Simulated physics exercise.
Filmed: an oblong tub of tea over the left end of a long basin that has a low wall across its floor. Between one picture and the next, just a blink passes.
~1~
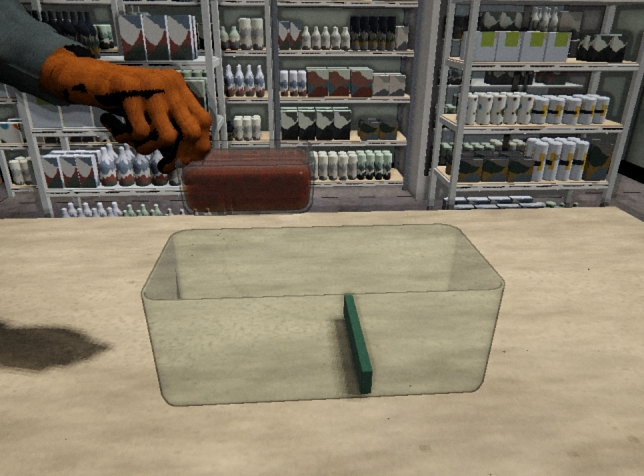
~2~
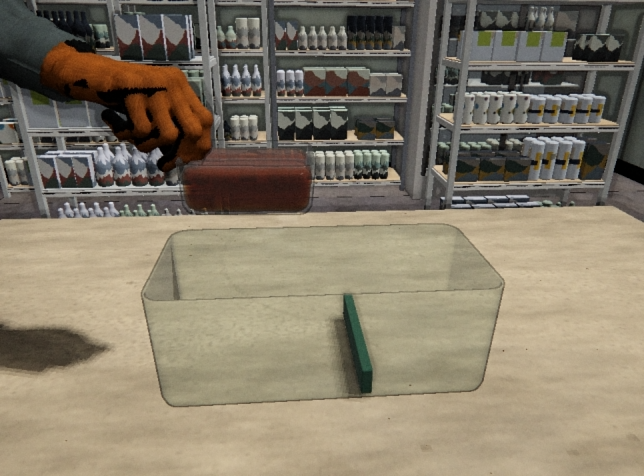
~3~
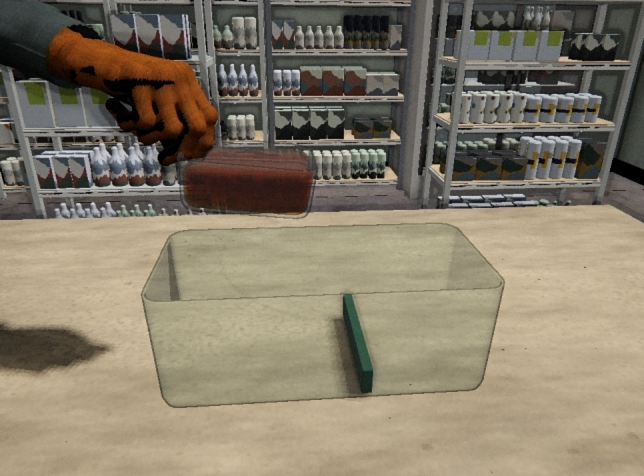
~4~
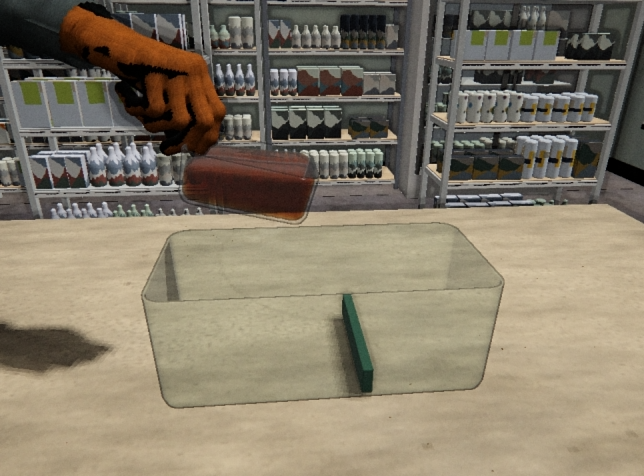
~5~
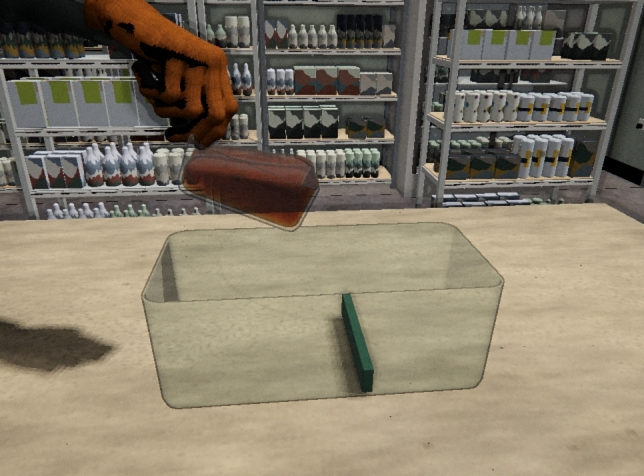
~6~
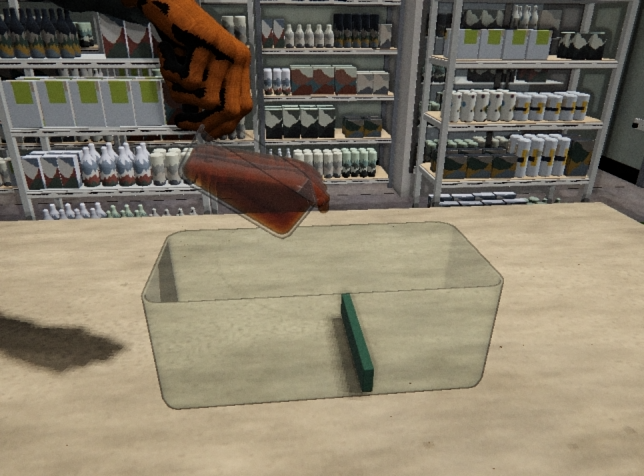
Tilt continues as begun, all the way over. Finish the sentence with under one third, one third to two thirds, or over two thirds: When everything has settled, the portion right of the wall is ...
When everything has settled, the portion right of the wall is one third to two thirds.
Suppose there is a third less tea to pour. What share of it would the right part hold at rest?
That works out to some 25 %.
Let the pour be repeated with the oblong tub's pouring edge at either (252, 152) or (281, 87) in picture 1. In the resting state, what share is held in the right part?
Near 15 in a hundred first, near 25 in a hundred second.
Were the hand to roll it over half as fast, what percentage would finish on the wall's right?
About 65 %.
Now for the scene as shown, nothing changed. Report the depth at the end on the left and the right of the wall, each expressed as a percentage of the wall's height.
I get 20 % for the left and 40 % for the right.
A moment on, the oblong tub is tipped right over and 5 per cent is still to pour, 38 is left of the wall and 44 right of it.
Next, the oblong tub is tipped right over and 0 per cent is still to pour, 47 is left of the wall and 50 right of it.
Then the oblong tub is tipped right over and 0 per cent is still to pour, 50 is left of the wall and 49 right of it.
Later the oblong tub is tipped right over and 0 per cent is still to pour, 50 is left of the wall and 49 right of it.
At rest 50 per cent lies left of the wall, 49 right of it and 1 outside.
